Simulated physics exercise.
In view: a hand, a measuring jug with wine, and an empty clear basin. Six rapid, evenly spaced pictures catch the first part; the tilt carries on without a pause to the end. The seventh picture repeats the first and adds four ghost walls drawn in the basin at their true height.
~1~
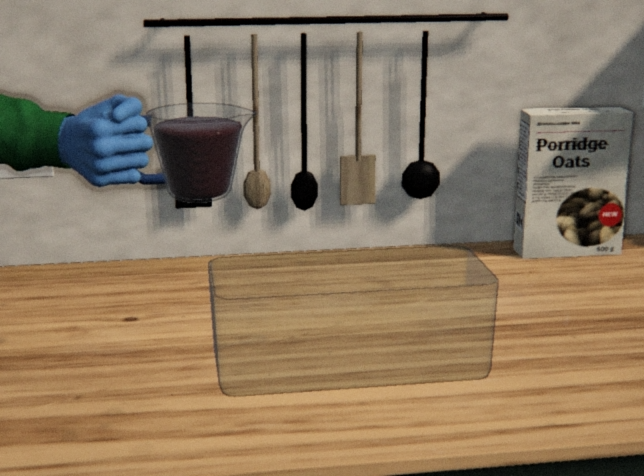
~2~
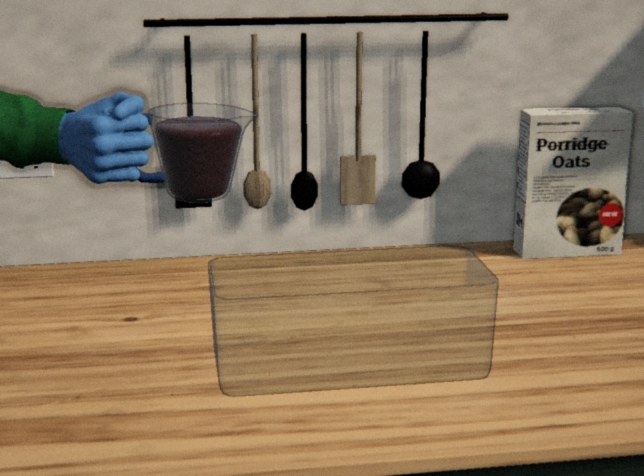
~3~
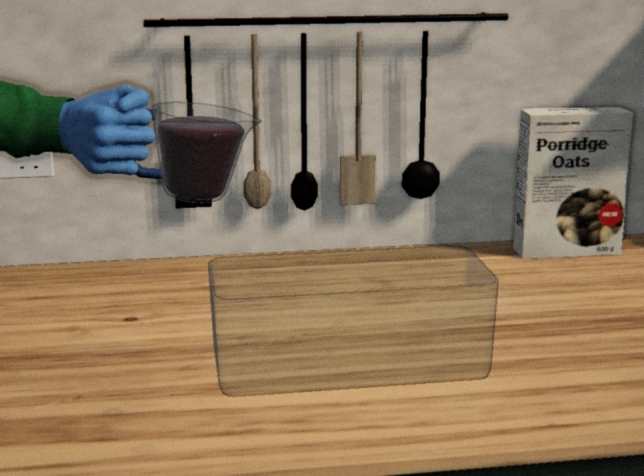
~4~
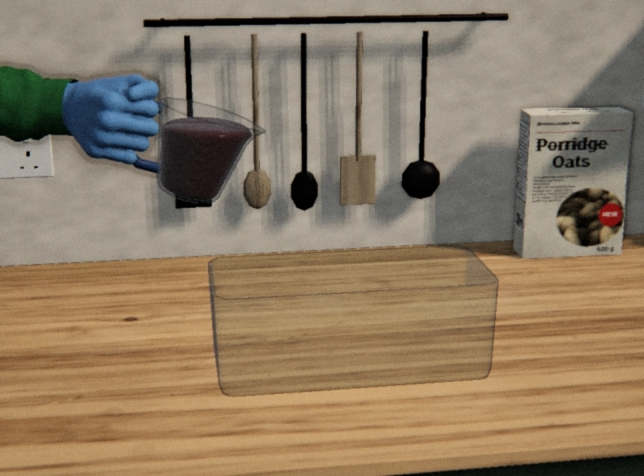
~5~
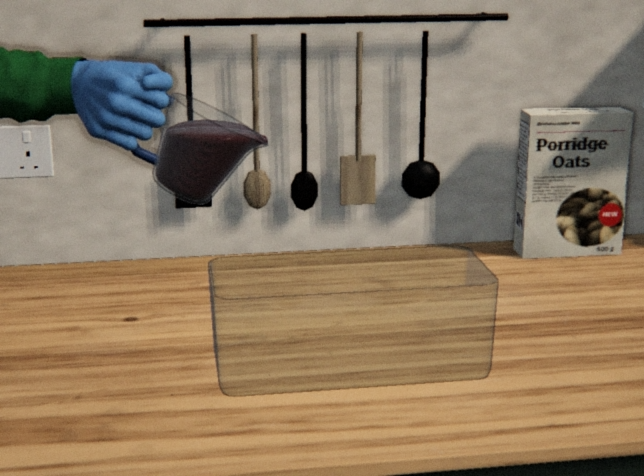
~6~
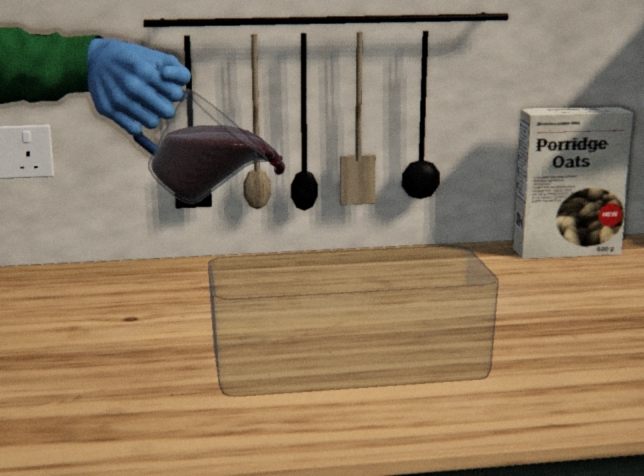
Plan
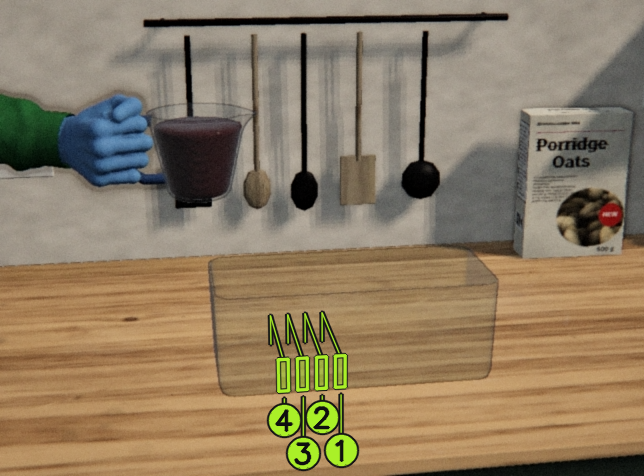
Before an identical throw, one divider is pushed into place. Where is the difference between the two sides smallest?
2.
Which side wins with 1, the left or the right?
More ends on the left.
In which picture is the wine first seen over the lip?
Picture 5.
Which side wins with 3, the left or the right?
More ends on the right.
On the marked copy, 1 at (341, 394); 2 at (322, 395); 3 at (303, 397); 4 at (284, 398).
Choosing 1, about 80 % ends left of the wall and 16 % right of it; 3 % is lost outside.
Choosing 2, about 54 % ends left of the wall and 44 % right of it.
Choosing 3, about 22 % ends left of the wall and 77 % right of it.
Choosing 4, about 6 % ends left of the wall and 93 % right of it.
